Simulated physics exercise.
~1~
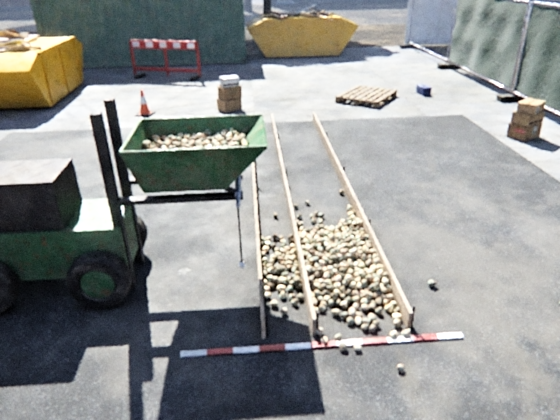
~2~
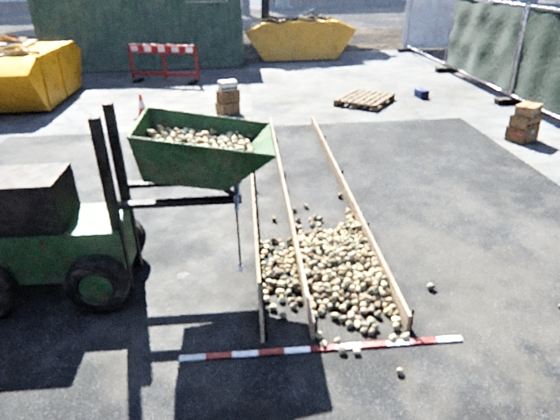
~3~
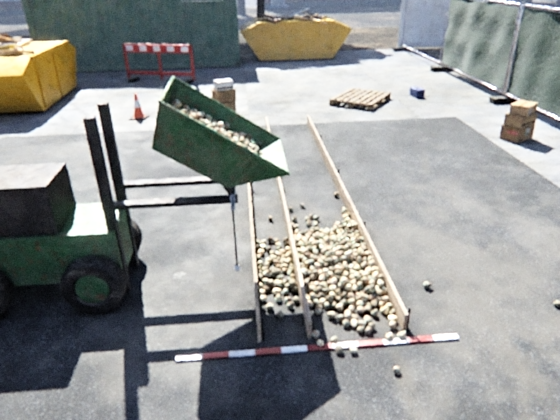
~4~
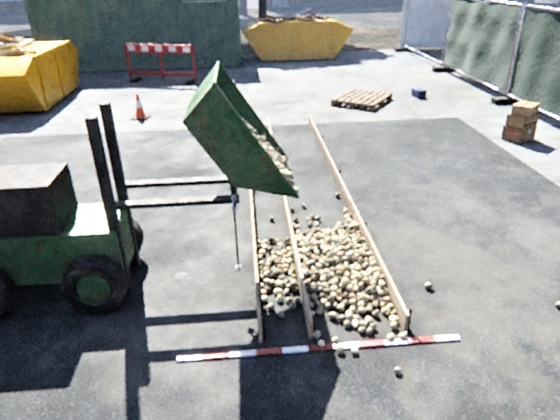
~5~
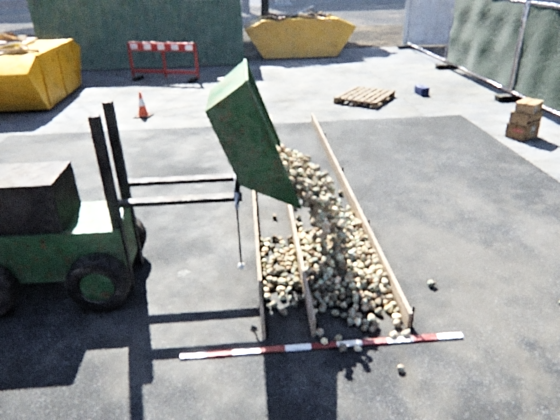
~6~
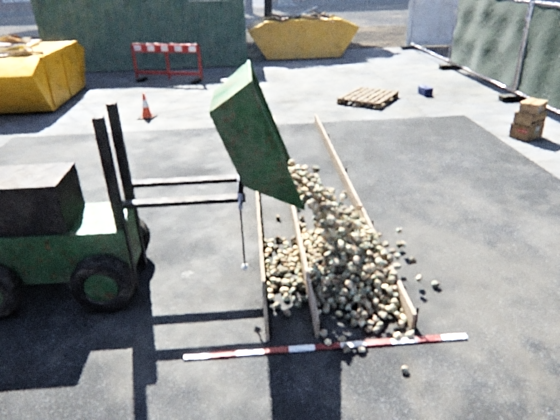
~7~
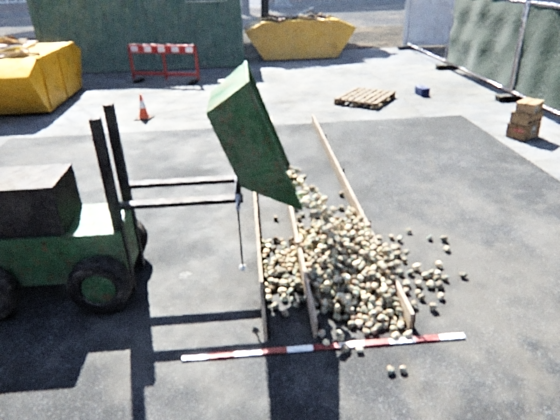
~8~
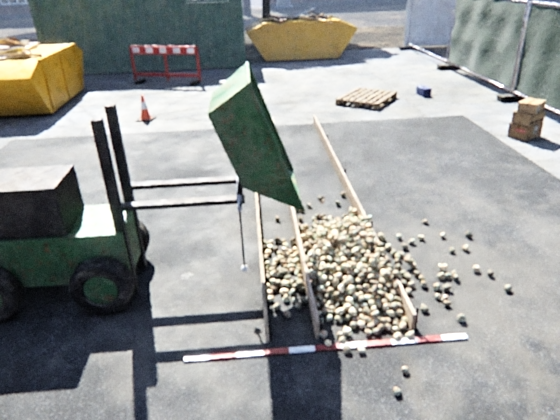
A sunlit paved yard is seen from above, through a slightly swaying view. At left, a dark green forklift-like vehicle holds a green skip of pale stones above long wooden planks, where similar stones already lie loose; a red and white pole crosses in front, and yellow containers, a barrier and a pallet stand behind. The skip tips steadily to the right, its stones sliding towards the lower edge. They pour mostly into the far bay, heaping over the earlier ones. Some spill past the right-hand plank and scatter on the ground, while the emptied skip stays steeply tilted.
